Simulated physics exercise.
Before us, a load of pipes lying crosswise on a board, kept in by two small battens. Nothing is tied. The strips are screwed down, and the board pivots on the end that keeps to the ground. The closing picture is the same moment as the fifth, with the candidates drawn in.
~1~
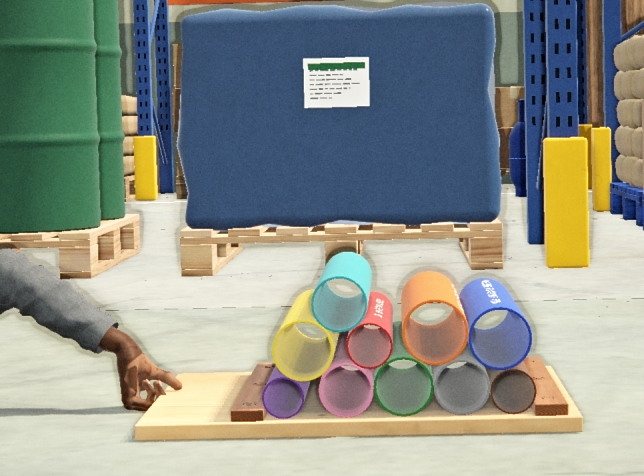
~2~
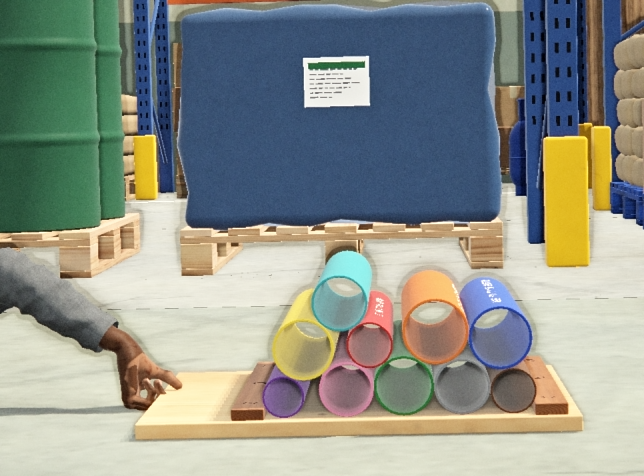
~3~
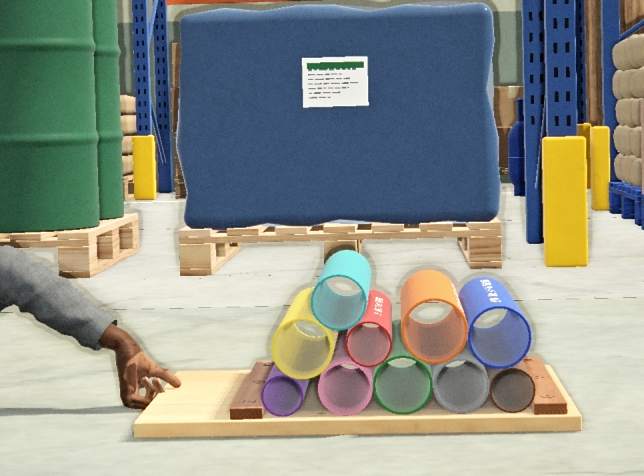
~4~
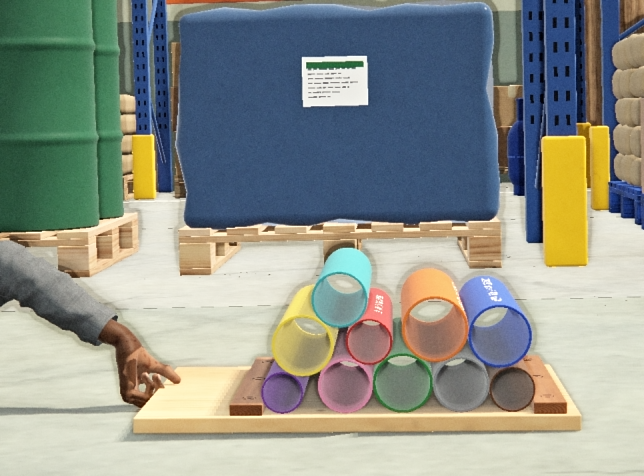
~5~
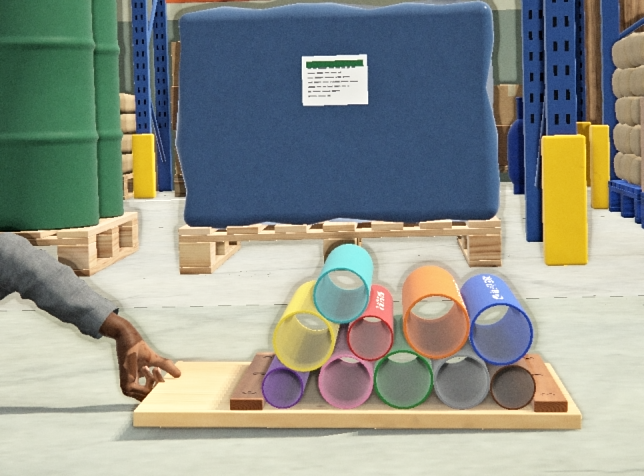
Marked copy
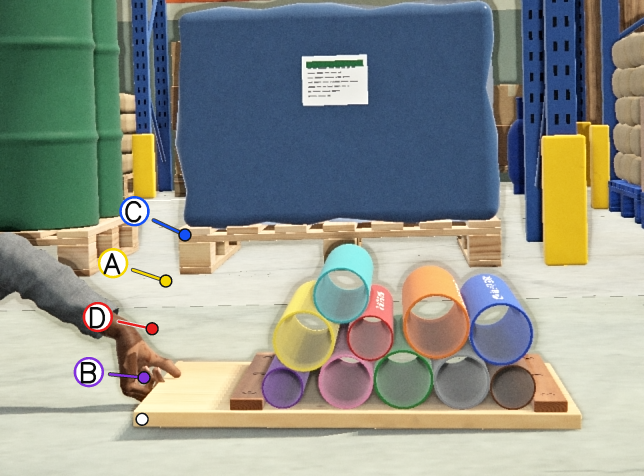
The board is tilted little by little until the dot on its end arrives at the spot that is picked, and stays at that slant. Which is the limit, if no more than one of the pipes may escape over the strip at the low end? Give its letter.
The answer is mark A.
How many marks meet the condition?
Three of the four.
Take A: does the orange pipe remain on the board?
Yes, with A.
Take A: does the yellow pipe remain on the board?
Yes, with A.
On the copy, A at (166, 281); B at (144, 378); C at (185, 235); D at (152, 329); the white dot at (142, 419).
On A. First, board at 14°.
Then, board at 20°.
Finally, board at 20°, one over the low batten (blue).
By contrast, B none over the low batten; C ten over the low batten; D one over the low batten (blue).
